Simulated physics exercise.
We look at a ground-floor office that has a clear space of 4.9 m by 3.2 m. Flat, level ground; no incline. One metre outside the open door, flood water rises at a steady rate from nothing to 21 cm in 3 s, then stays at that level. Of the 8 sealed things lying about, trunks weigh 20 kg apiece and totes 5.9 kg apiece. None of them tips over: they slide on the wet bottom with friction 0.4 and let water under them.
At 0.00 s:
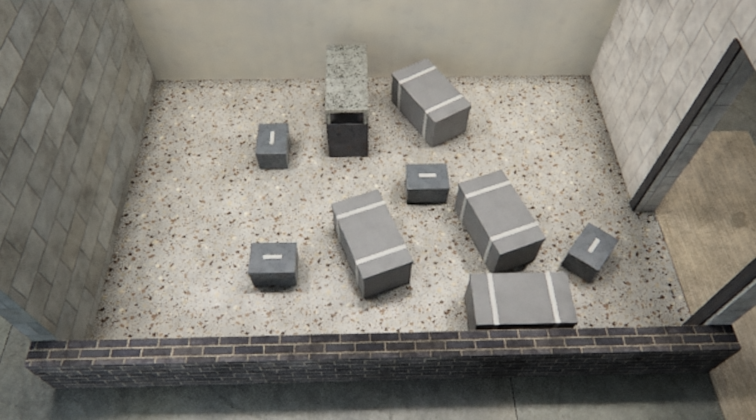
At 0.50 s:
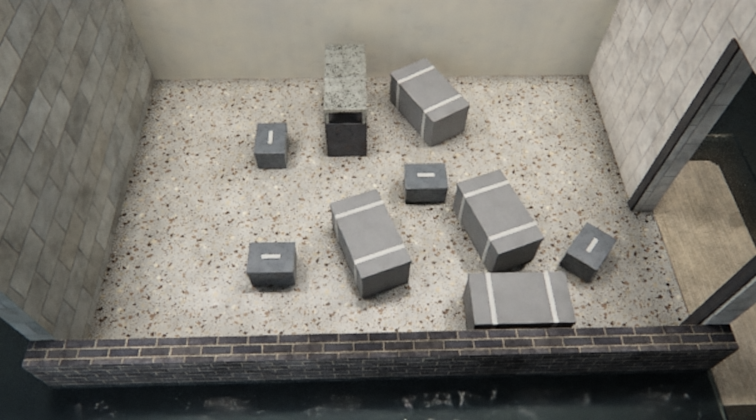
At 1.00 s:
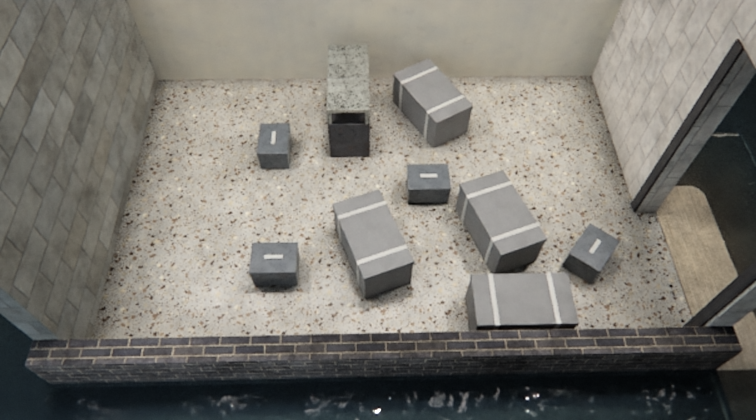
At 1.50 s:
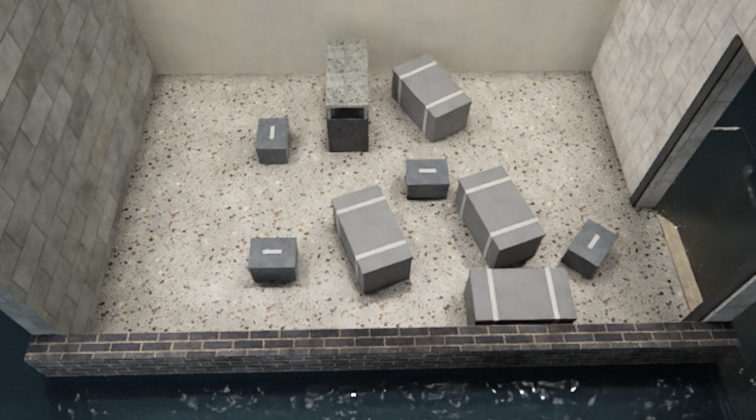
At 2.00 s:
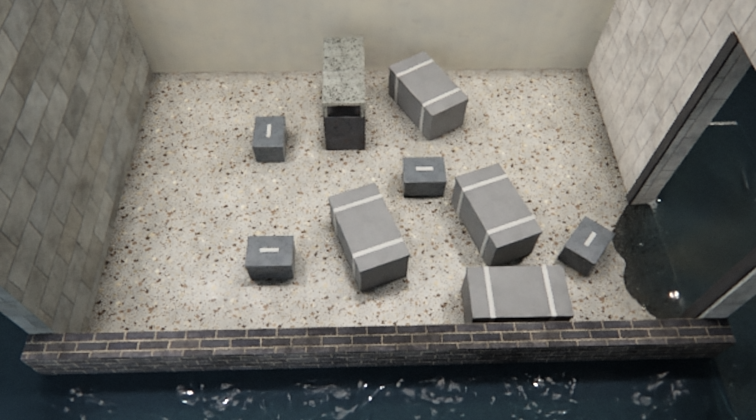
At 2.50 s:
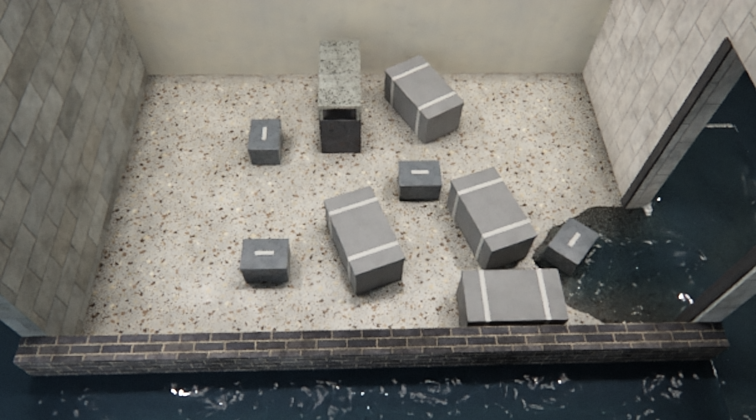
Dark water rises outside, enters through the right doorway, and slightly shifts the nearest small box.
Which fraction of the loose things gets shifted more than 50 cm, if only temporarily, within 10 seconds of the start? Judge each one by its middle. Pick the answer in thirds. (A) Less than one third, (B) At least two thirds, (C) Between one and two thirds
At least two thirds (B).
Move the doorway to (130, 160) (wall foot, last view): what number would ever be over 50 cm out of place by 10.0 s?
7.
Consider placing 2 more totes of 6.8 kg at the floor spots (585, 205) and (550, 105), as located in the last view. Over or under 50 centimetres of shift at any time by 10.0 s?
One by one: Below; below.
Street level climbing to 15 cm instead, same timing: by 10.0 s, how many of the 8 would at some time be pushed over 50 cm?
That would give 6.
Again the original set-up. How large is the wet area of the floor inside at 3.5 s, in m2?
Some 3.0 m2.
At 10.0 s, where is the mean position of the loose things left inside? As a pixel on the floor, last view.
Centre of the remaining things: Roughly (312, 118).
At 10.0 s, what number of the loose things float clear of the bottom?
7.
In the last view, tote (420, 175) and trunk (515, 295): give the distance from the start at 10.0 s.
Shifts: 150 cm / 350 cm.
After 3.5 s 1 of 8 are over 50 cm from their spots; 0 afloat.
After 4.5 s 3 of 8 are over 50 cm from their spots; 1 afloat.
After 7.0 s 6 of 8 are over 50 cm from their spots; 2 afloat.
After 10.0 s 8 of 8 are over 50 cm from their spots, and 8 have been at some point; 7 afloat.
